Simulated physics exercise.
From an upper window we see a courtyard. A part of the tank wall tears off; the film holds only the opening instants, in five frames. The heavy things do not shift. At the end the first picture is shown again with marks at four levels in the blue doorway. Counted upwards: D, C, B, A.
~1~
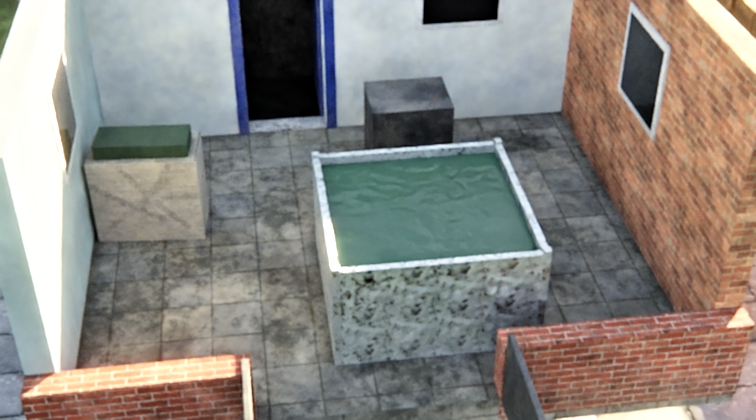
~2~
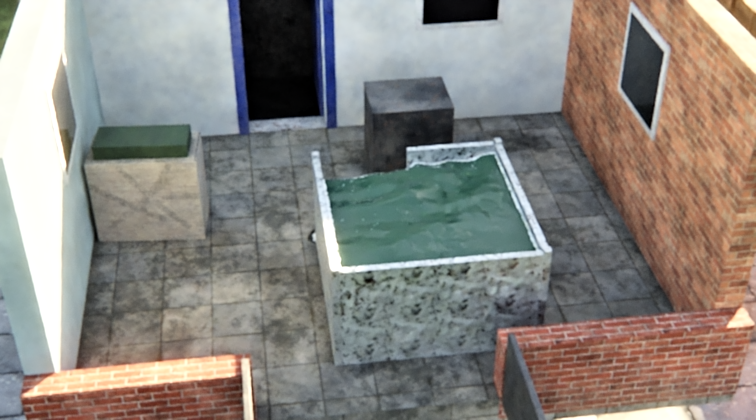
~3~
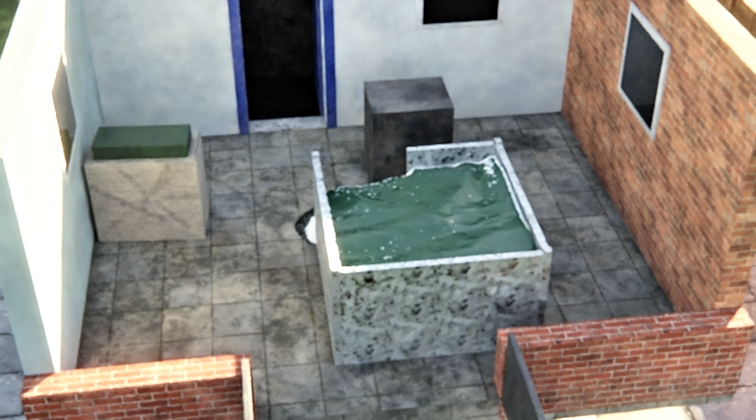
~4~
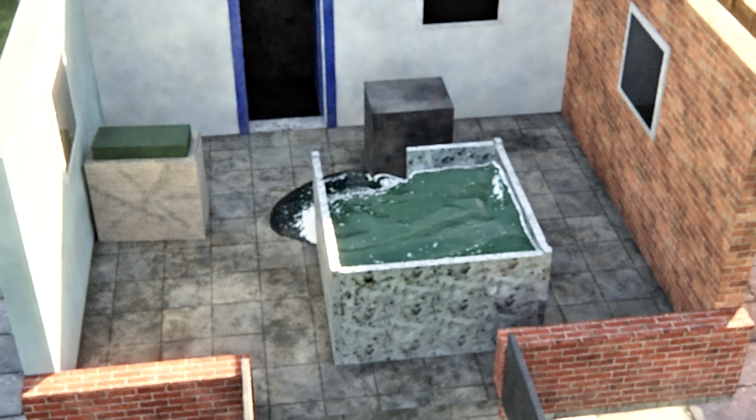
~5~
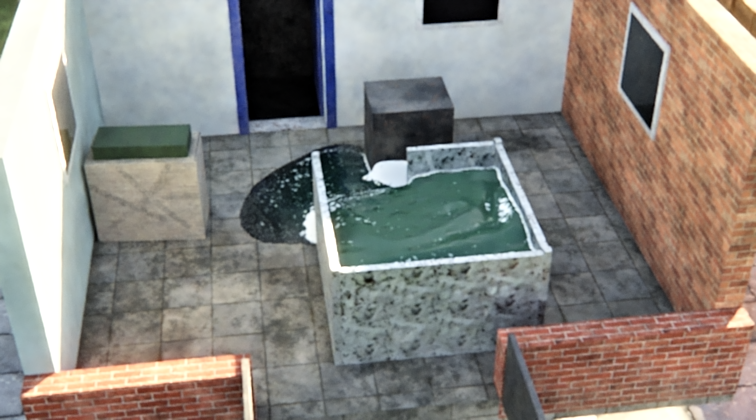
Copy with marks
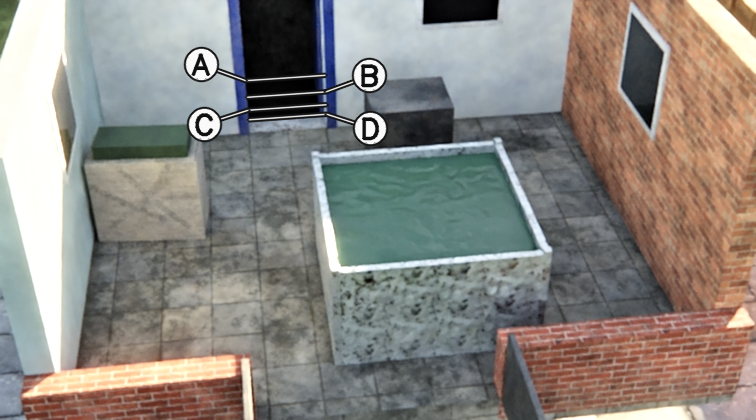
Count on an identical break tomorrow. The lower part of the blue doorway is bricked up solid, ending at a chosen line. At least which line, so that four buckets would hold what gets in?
B will do.
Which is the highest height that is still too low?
Here it is height C.
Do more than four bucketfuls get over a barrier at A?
No, not at all.
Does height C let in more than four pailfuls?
Yes.
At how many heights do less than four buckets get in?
Two of them.
On the marked copy, A at (285, 77); B at (286, 94); C at (287, 107); D at (288, 117); from the bottom up D, C, B, A.
With A, nothing gets over.
With B, a splash gets over, under a bucket.
With C, about 11 bucketfuls get in.
With D, dozens of bucketfuls pour in.
